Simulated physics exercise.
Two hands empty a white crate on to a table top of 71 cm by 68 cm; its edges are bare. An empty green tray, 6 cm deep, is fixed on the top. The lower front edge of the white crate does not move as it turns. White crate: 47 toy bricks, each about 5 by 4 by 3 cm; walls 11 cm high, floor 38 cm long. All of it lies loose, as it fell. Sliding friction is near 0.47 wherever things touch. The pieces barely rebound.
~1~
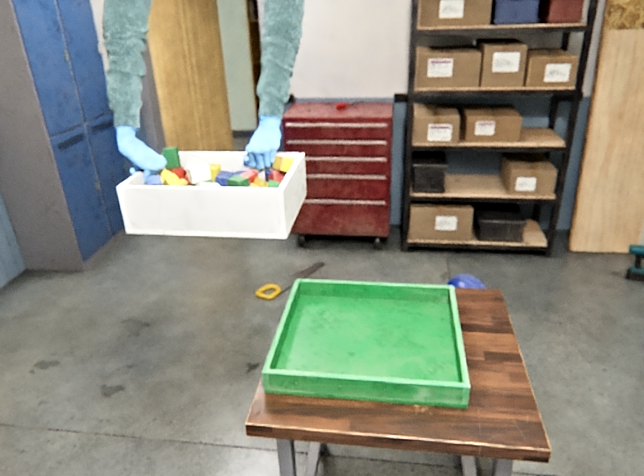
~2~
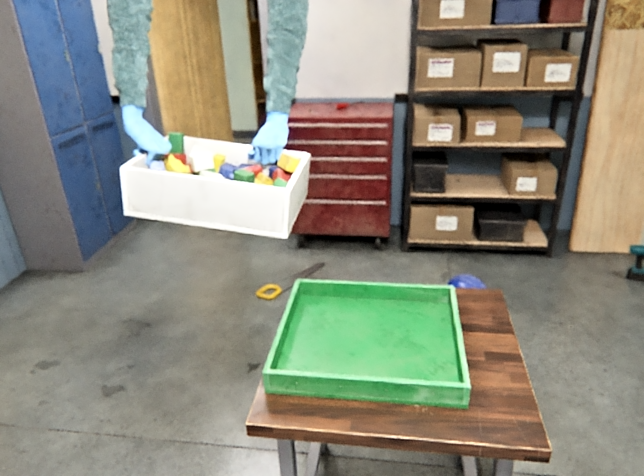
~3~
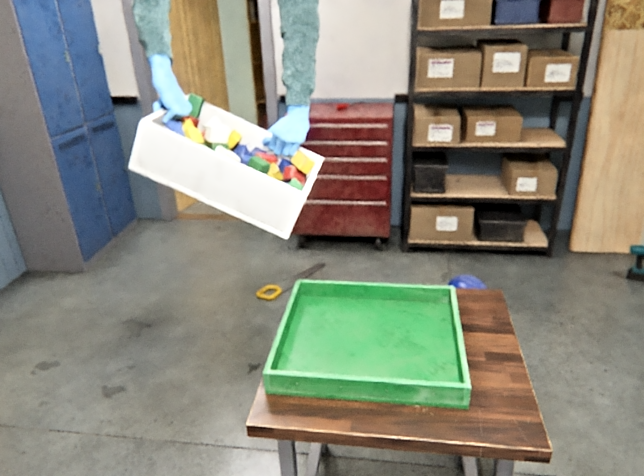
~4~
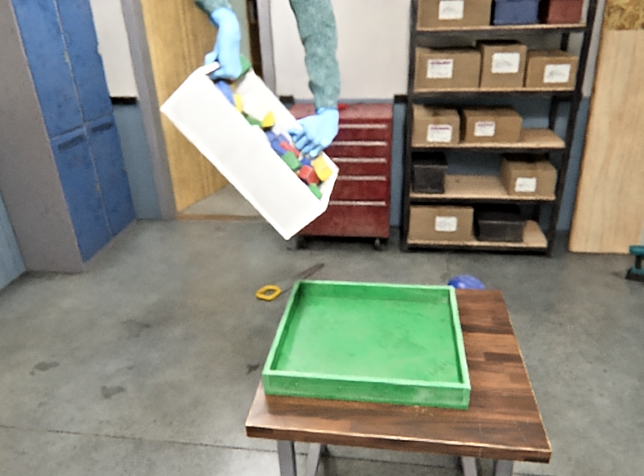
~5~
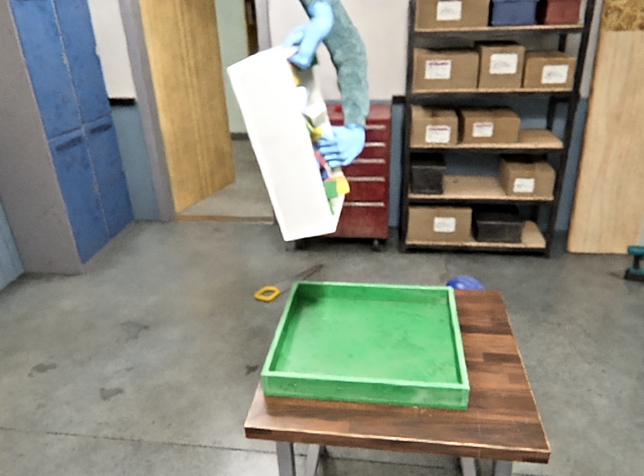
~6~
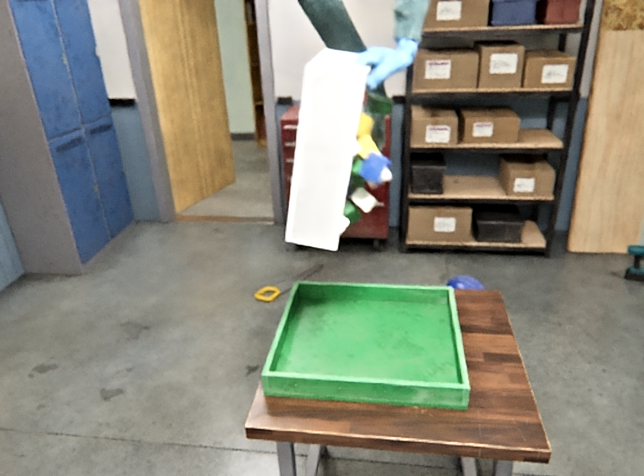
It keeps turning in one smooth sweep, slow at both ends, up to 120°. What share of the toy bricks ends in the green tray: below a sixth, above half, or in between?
In the end over half of them are in the green tray.
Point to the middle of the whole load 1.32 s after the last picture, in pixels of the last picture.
Around (425, 338).
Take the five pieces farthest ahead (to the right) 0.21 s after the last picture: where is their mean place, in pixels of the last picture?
Around (485, 322).
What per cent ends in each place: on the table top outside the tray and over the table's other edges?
Roughly 15 and 0 per cent.
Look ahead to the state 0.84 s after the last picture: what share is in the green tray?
Some 70 per cent by then.
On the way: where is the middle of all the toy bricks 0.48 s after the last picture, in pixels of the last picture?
Near (425, 335).
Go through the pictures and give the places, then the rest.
In the first picture (each is followed by its nearest rim corner in this view), white crate, (278, 189); green tray, (464, 385); 0° from level; none out.
The second picture shows white crate, (285, 189); 7° from level.
The third picture shows white crate, (302, 193); 25° from level.
The fourth picture shows white crate, (321, 205); 50° from level.
The fifth picture shows white crate, (334, 225); 76° from level.
The sixth picture shows white crate, (337, 244); green tray, (464, 386); 100° from level; 7 out, the lowest brick at (363, 199).
Then, 0.21 s after the last picture, tilt 120°; 10 still in the white crate, 6 in the green tray, 4 on the table top outside the tray and 27 in the air.
Then, 0.48 s after the last picture, tilt 120°; 1 still in the white crate, 30 in the green tray, 11 on the table top outside the tray, 2 over the right end of the table and 3 in the air.
Then, 0.84 s after the last picture, tilt 120°; 34 in the green tray, 8 on the table top outside the tray and 5 over the right end of the table.
Outcome (1.32 s after the last picture), 34 in the green tray, 8 on the table top outside the tray and 5 over the right end of the table. Asked share, 34 of 47, 72 per cent.
